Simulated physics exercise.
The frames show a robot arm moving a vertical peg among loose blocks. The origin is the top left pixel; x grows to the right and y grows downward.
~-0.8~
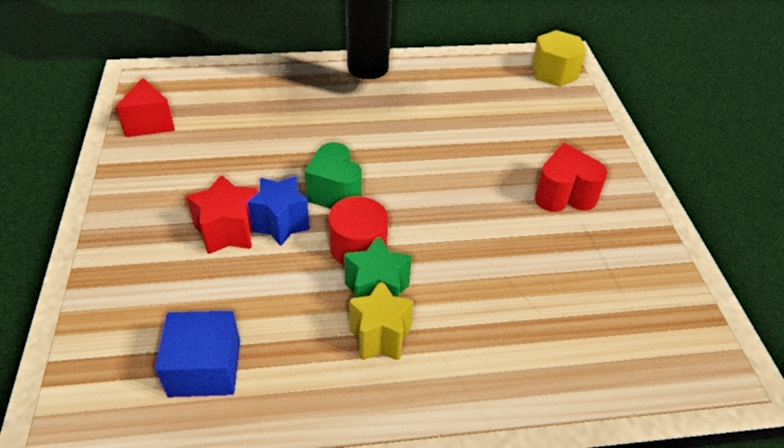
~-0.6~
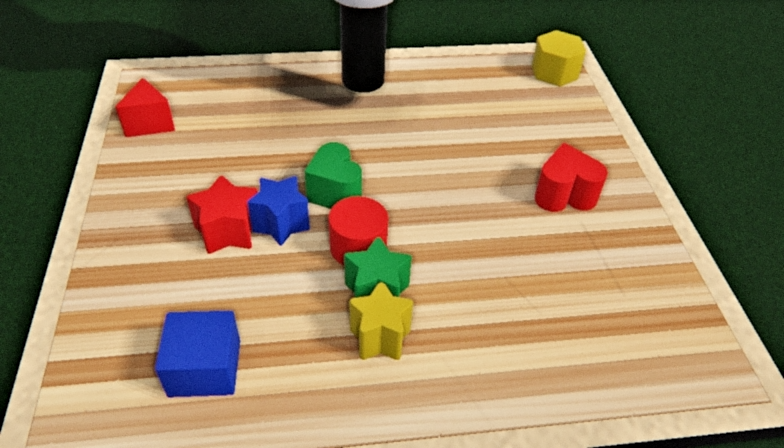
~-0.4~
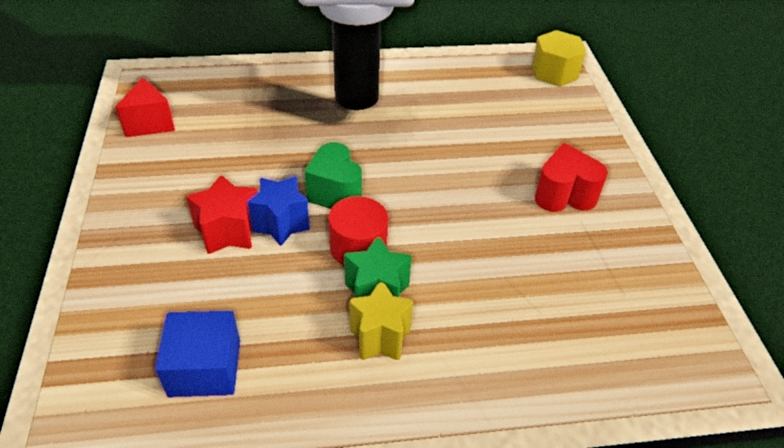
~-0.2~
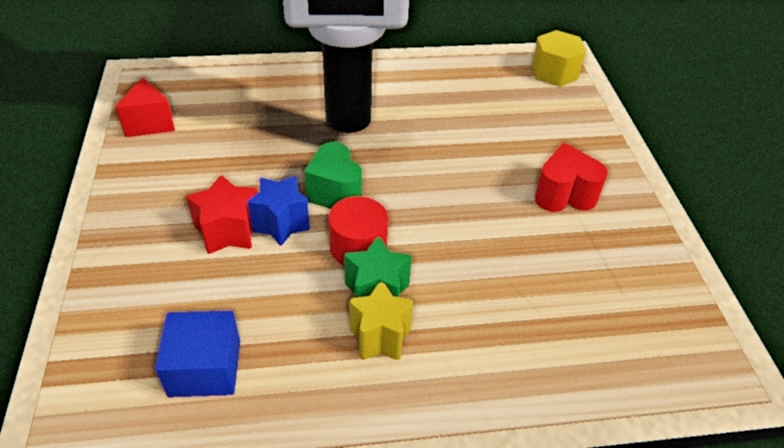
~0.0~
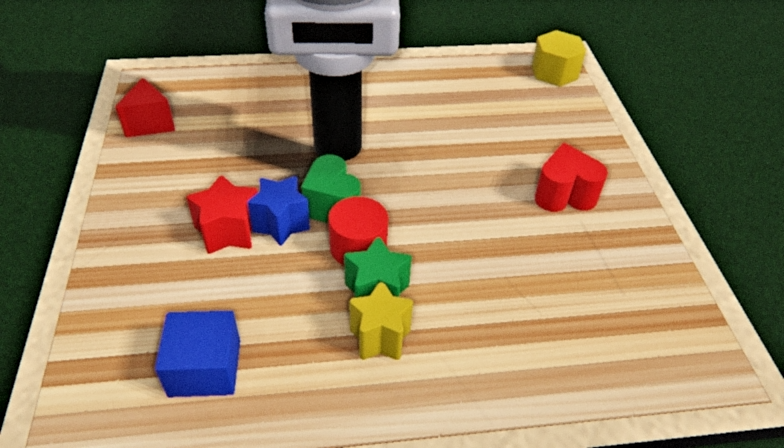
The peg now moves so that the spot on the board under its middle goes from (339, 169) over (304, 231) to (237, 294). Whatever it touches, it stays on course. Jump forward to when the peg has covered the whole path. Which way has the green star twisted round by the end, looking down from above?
The turn is clockwise.
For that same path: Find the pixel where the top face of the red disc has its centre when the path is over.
If I read the scene right, the answer is (381, 237).
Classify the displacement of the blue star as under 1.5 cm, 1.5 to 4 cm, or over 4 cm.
The displacement of the blue star is above 4 cm.
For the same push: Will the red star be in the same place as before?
It seems so.
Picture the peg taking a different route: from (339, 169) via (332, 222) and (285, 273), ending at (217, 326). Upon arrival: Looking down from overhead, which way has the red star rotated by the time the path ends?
Verdict: Clockwise.
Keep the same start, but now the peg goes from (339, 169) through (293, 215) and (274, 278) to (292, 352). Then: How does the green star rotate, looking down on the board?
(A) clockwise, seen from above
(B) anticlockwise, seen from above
That would be A.
On the path given first. One third of the way, peg at (315, 187); blue star at (266, 217), turned 65° clockwise; green heart block at (326, 215), turned 55° anticlockwise; red disc at (379, 236); green star at (393, 278), turned 20° clockwise.
Two thirds of the way, peg at (283, 231); blue star at (244, 250), turned 120° clockwise; green heart block at (322, 244), turned 120° anticlockwise; red disc at (381, 237); green star at (394, 279), turned 20° clockwise.
At the end, peg at (232, 273); red star not moved; blue star at (187, 295), turned 120° clockwise; green heart block at (320, 246), turned 125° anticlockwise; red disc at (381, 237); green star at (394, 279), turned 20° clockwise.
